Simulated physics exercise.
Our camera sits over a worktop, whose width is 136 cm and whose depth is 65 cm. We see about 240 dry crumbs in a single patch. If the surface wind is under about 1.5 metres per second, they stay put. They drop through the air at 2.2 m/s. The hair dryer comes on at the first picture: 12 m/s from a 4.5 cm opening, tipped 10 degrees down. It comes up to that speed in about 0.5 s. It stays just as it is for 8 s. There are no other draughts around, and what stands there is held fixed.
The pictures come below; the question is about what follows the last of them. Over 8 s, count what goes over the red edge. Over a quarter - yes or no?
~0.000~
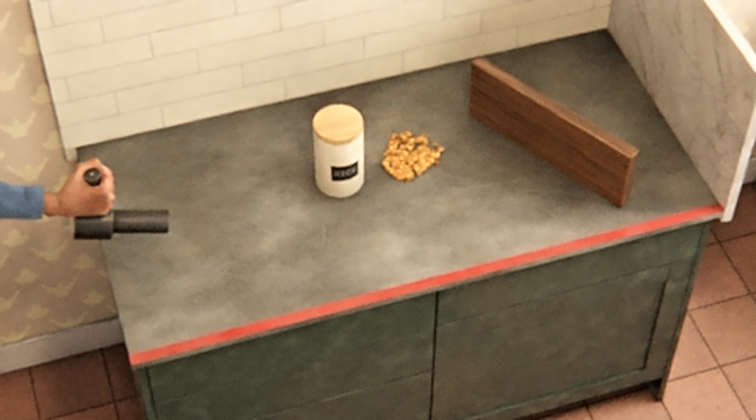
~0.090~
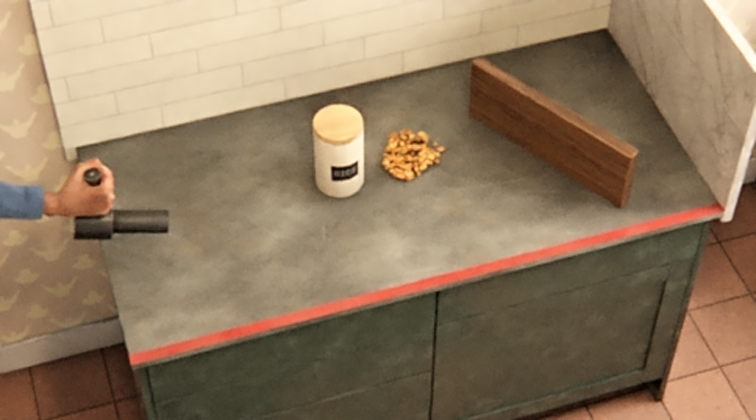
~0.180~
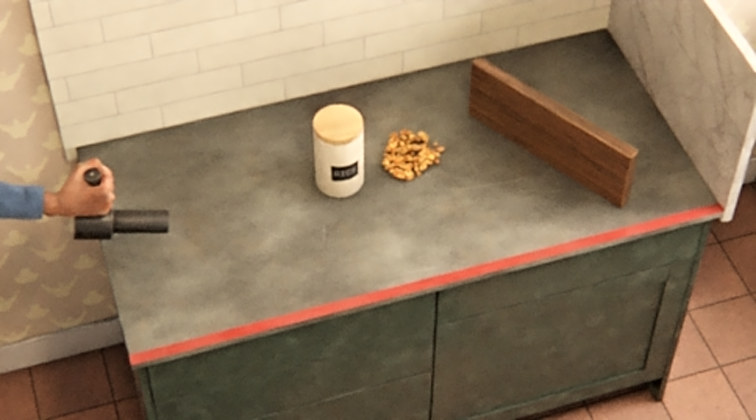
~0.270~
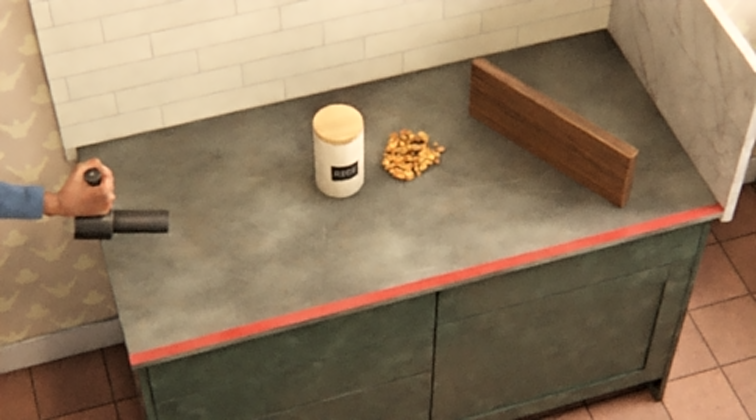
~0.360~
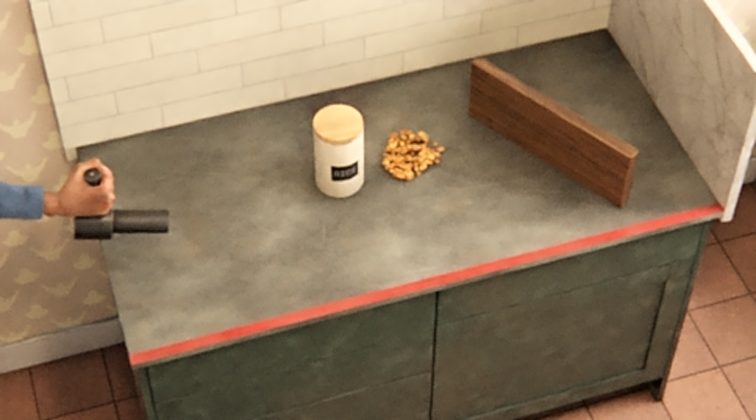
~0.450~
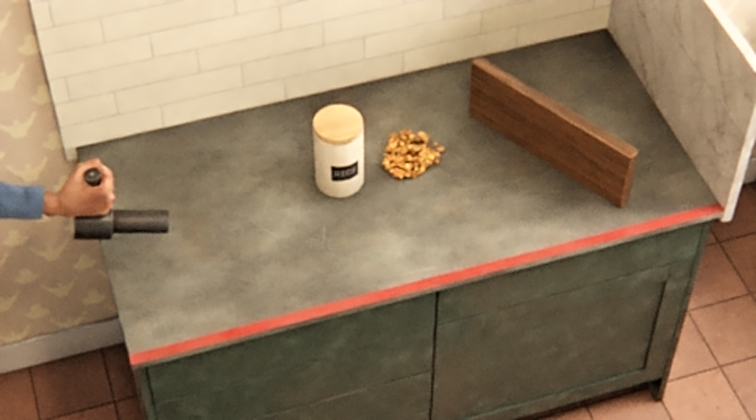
Over a quarter: No.
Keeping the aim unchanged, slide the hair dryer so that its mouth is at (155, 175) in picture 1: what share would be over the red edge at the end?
Outcome: Some 0 in a hundred.
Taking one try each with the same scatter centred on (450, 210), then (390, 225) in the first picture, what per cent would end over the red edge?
Taking the two spots in order, you'd get 80 percent and then 80 percent.
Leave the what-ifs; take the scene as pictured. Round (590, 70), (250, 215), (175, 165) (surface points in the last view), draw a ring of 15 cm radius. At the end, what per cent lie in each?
In order: About 0 %, then 0 %, then 0 %.
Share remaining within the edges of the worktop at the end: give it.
Around 100 per cent.
After 1.6 s, 57 % are on the move or not yet settled, 0 % are over the red edge; the middle of those still in play is near (412, 154).
After 2.6 s, 54 % are on the move or not yet settled, 0 % are over the red edge; the middle of those still in play is near (413, 154).
After 4.4 s, 51 % are on the move or not yet settled, 0 % are over the red edge; the middle of those still in play is near (416, 149).
After 8.0 s, at the end, 0 % are over the red edge; the middle of those still in play is near (416, 149).
